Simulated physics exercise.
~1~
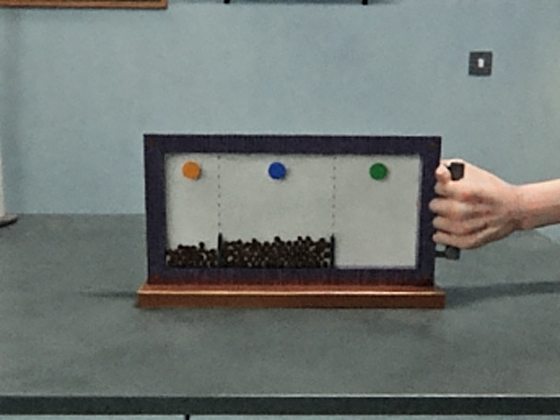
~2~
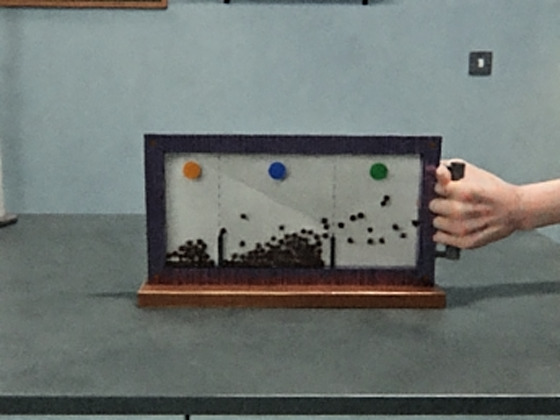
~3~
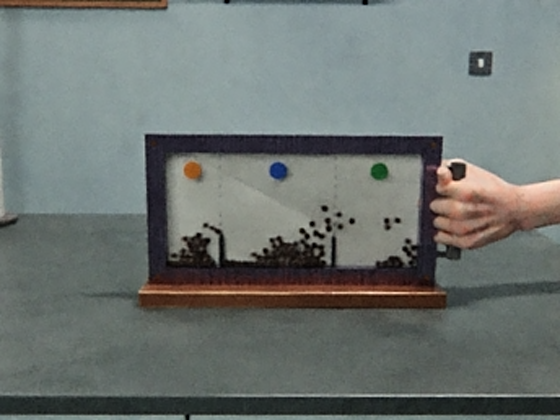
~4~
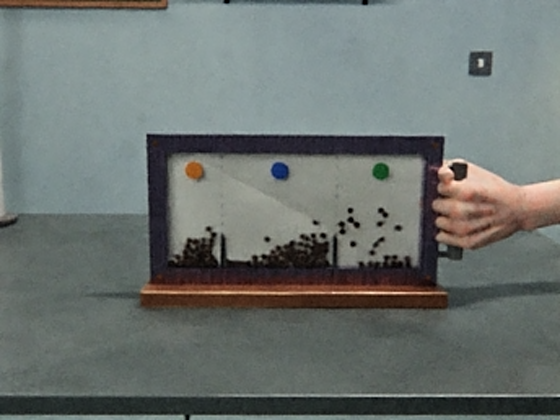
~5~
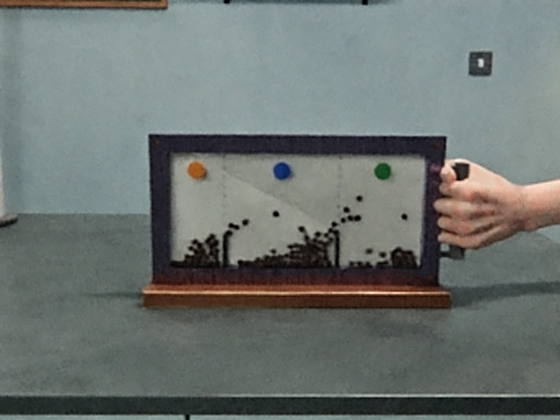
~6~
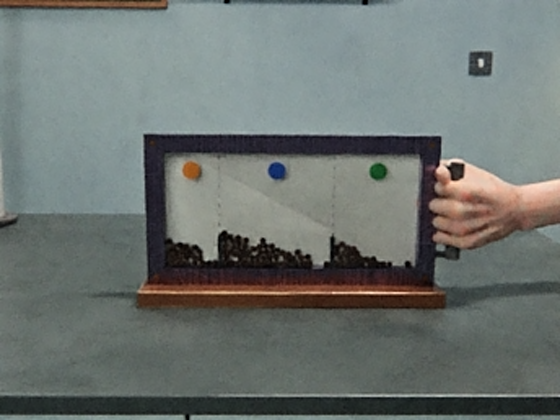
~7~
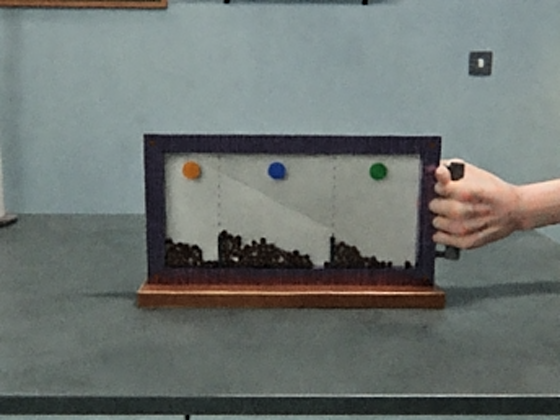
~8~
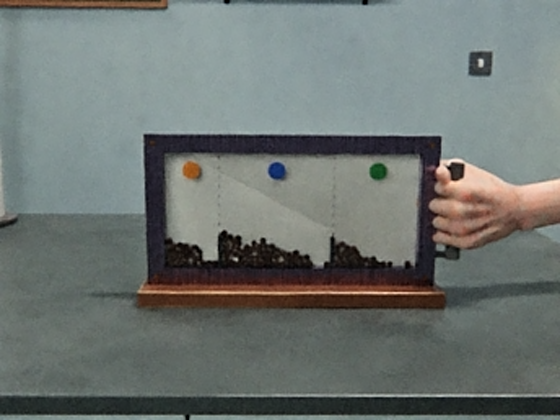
Hand shaking a clear-faced box sideways on a counter, scattering dark pellets rightward until they settle in uneven heaps across three strips.
